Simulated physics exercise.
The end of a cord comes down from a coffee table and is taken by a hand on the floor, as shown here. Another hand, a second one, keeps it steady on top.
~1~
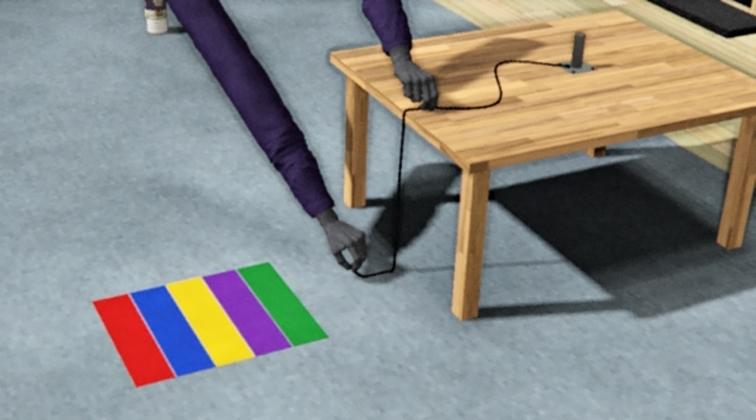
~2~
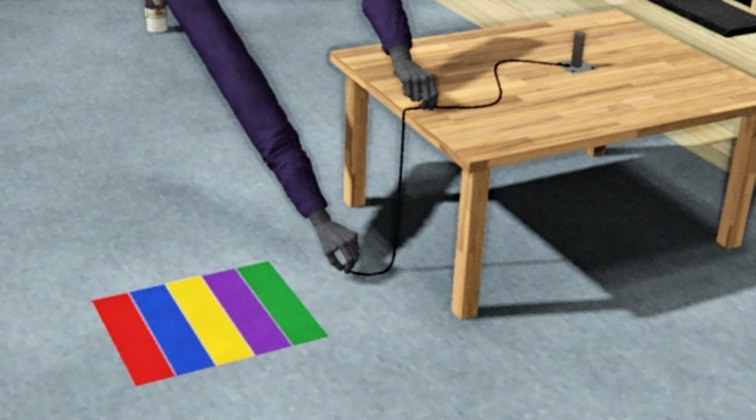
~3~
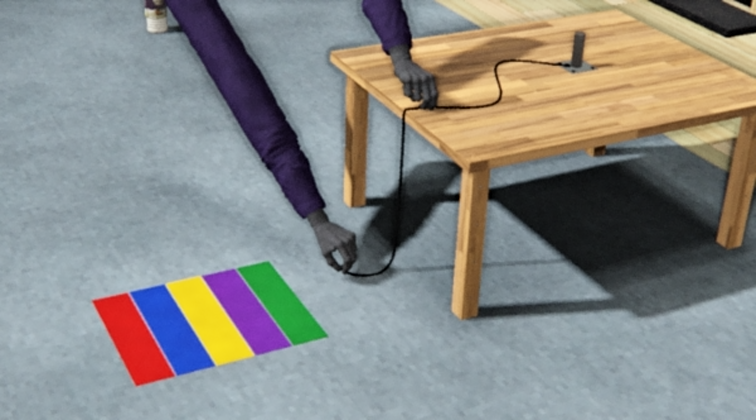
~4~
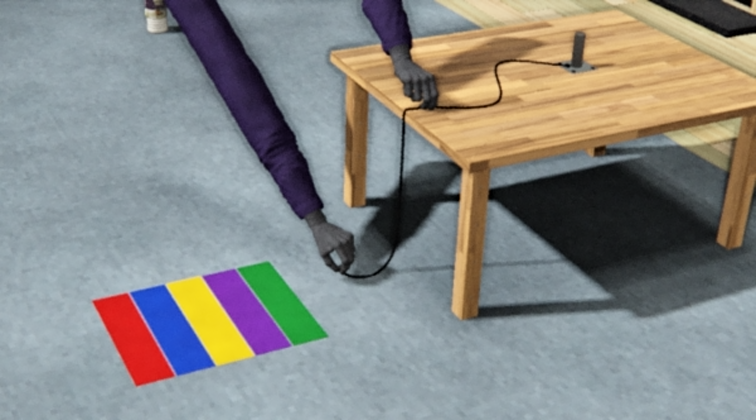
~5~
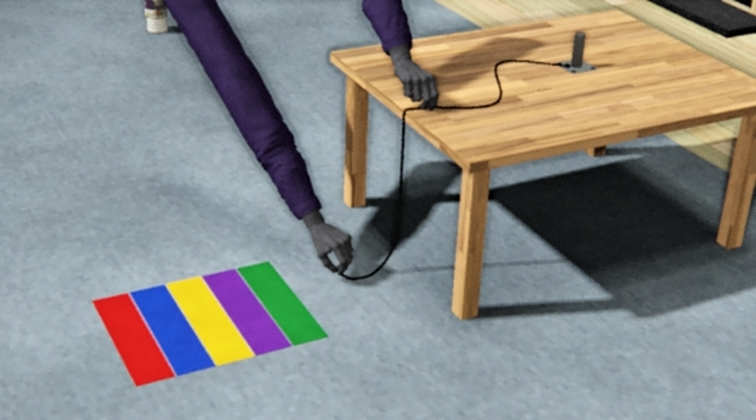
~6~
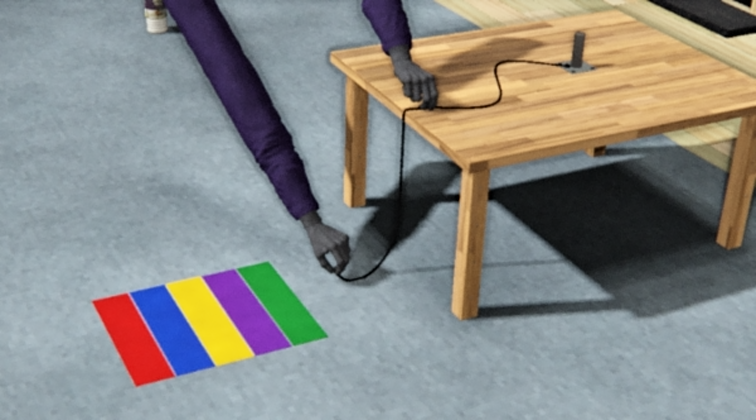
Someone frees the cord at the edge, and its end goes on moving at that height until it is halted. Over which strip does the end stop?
Over the blue strip.
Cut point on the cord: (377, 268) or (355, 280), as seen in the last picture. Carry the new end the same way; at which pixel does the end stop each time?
Roughly at (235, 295) the first time and at (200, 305) the second.
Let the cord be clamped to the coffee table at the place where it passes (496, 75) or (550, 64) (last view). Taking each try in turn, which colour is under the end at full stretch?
The first attempt gives yellow; the other gives blue.
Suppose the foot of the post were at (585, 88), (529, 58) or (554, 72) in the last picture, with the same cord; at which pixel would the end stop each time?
Close to (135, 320), (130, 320) and (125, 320) in that order.
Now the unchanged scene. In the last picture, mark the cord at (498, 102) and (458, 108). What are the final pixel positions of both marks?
They go to (428, 100) and to (390, 118).
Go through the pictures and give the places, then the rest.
End (352, 269); green (300, 327); purple (264, 336); yellow (226, 346); blue (187, 356); red (147, 366), in the first frame.
End (344, 269); cord through (535, 62) (496, 76) (489, 105) (411, 109) (400, 181) (395, 251), in the second frame.
End (342, 270), in the third frame.
End (340, 271); cord through (535, 63) (497, 77) (490, 105) (411, 109) (401, 181) (393, 251), in the fourth frame.
End (338, 271), in the fifth frame.
End (335, 272); cord through (535, 63) (496, 77) (489, 106) (411, 110) (401, 181) (389, 251), in the sixth frame.
Soon after, end near (238, 295); over purple.
After that, end near (192, 305); over yellow.
At the stop, end near (166, 311); over blue. It gets as far as the blue strip.
